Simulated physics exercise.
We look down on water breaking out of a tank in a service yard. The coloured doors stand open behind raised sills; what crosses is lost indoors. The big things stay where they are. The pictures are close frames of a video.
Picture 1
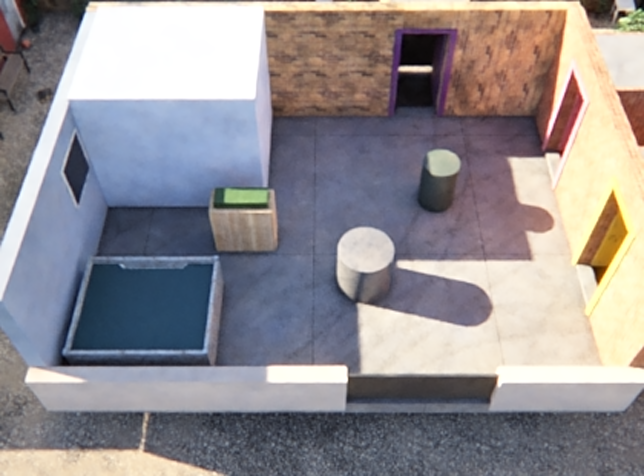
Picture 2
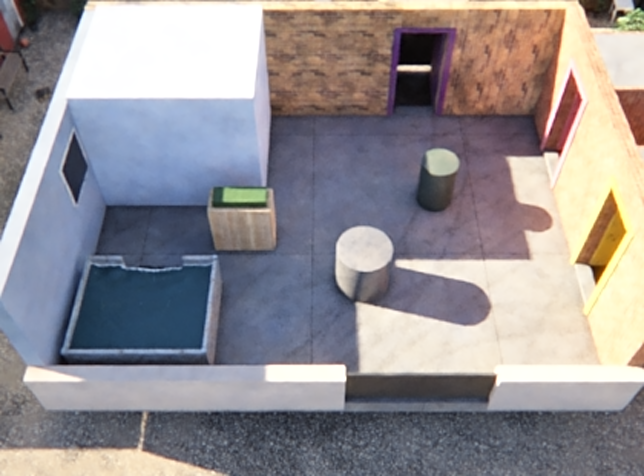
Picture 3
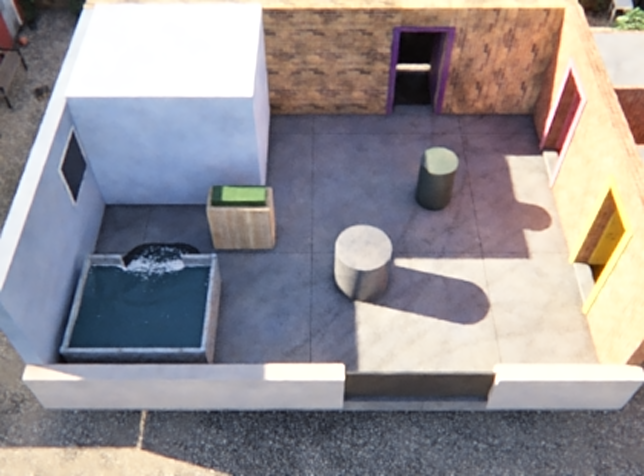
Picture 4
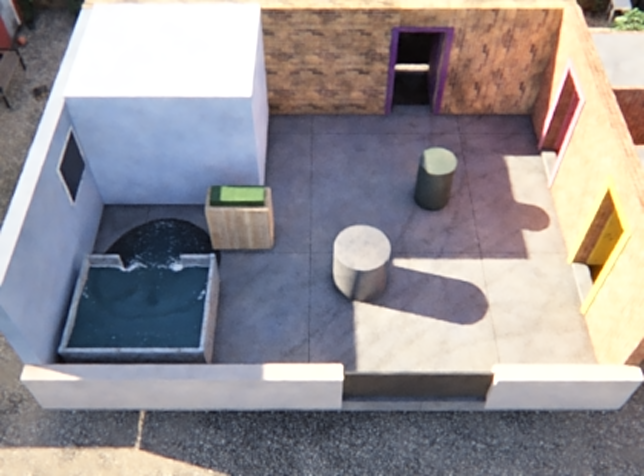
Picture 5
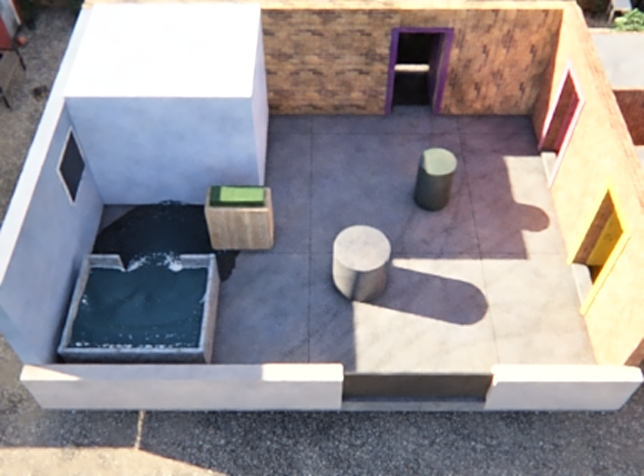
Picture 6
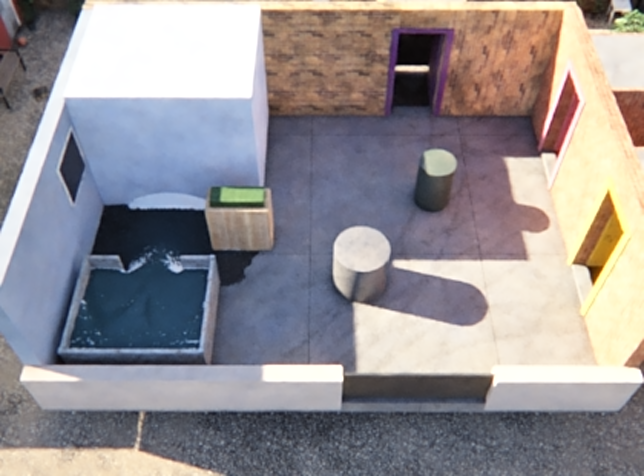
Water pours through a gap in the tank's far side and spreads darkly across the yard floor.
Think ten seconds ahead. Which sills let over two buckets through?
One by one: The yellow door stays under that; the purple door stays under that; the pink door stays under that.
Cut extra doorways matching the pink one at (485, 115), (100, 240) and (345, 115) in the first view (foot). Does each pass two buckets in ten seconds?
One after the other: Keeps below it, goes over, is under.
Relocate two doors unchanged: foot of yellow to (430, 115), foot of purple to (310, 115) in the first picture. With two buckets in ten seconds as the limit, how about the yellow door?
My reading: The yellow door is under.
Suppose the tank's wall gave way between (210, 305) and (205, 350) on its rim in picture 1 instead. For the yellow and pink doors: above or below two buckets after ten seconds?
In short: The yellow one floods; the pink one lets less in.
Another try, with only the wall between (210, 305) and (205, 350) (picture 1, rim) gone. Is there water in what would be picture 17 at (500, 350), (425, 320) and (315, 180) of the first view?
As listed: Wet, flooded, not flooded.
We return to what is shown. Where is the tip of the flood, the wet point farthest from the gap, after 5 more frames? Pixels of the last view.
At about (308, 208).
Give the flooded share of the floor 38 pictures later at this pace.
I make it 70 per cent.
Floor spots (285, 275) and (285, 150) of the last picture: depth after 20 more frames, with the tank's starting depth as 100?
In that order: 2 and 0 per cent.
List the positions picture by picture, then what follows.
The water tank at (146, 306) is whole and still, in the first picture.
The front is at a hidden place, out from the gap on the water tank's far side, in the second picture.
Water pours out on the water tank's far side and has run to (187, 249), in the third picture.
Water pours out on the water tank's far side and has run to (160, 222), in the fourth picture.
The front is at (150, 205), out from the gap on the water tank's far side, in the fifth picture.
Water pours out on the water tank's far side and has run to (118, 205), in the sixth picture.
A moment on, water covers 10 % of the floor; the yellow door not reached, the purple door not reached, the pink door not reached.
Next, water covers 20 % of the floor; the yellow door not reached, the purple door not reached, the pink door not reached.
Then, water covers 40 % of the floor; the yellow door not reached, the purple door not reached, the pink door not reached.
Later, water covers 70 % of the floor; the yellow door under two buckets in, the purple door wet at the sill, nothing in, the pink door wet at the sill, nothing in.
In the end, water covers 90 % of the floor; the yellow door under two buckets in, the purple door under two buckets in, the pink door wet at the sill, nothing in.
